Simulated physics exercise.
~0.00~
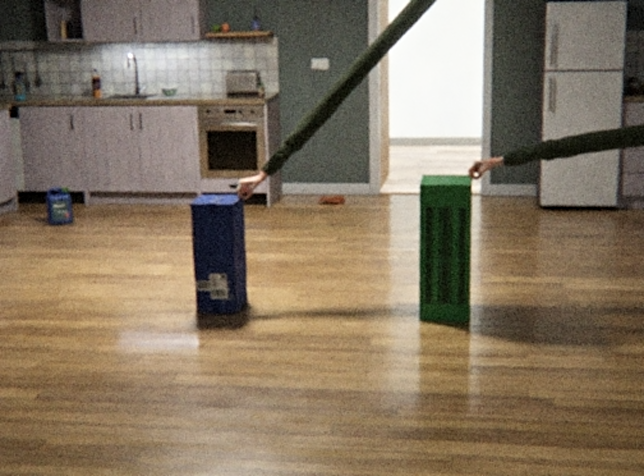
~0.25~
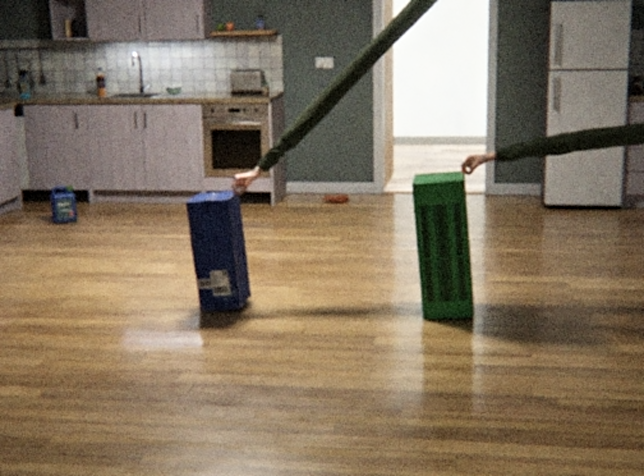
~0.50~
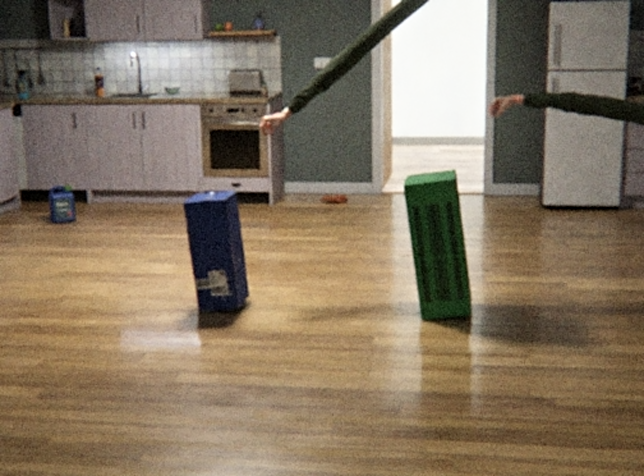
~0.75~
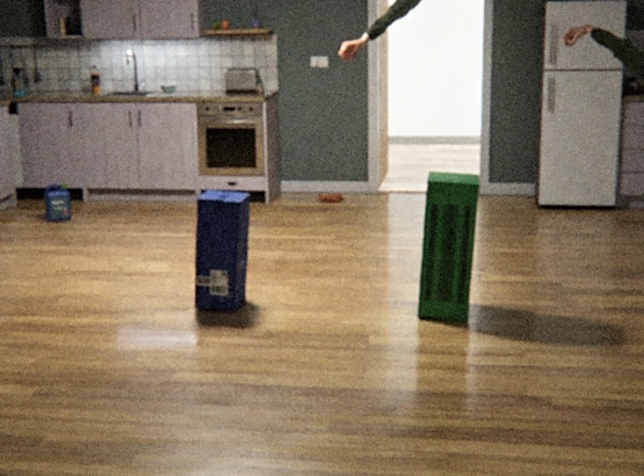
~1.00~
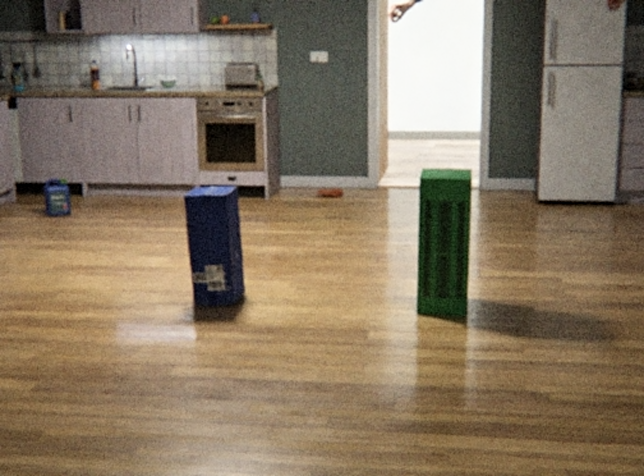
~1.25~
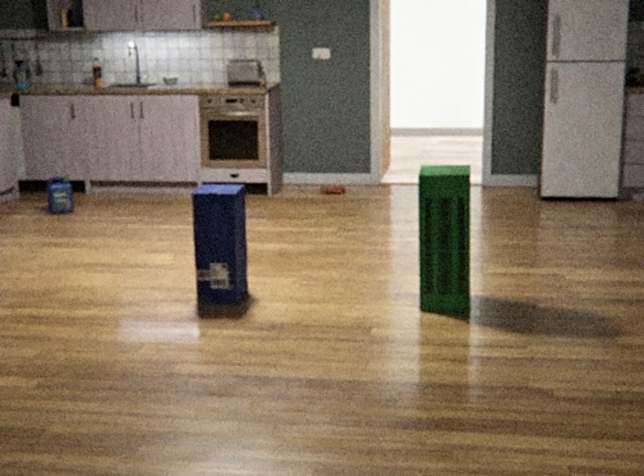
To begin with, a tall blue parcel and a tall green crate stand apart on a shiny wooden floor in front of a kitchen, with a hand at the top of each. The two hands, on long dark-sleeved arms, push the tops, and both boxes tip toward the left. The hands then let go and draw back while the boxes are still leaning. The green crate rocks back upright to the right, and the blue parcel swings back too, wobbling slightly as the arms leave. Finally, both settle on their bases and remain standing.
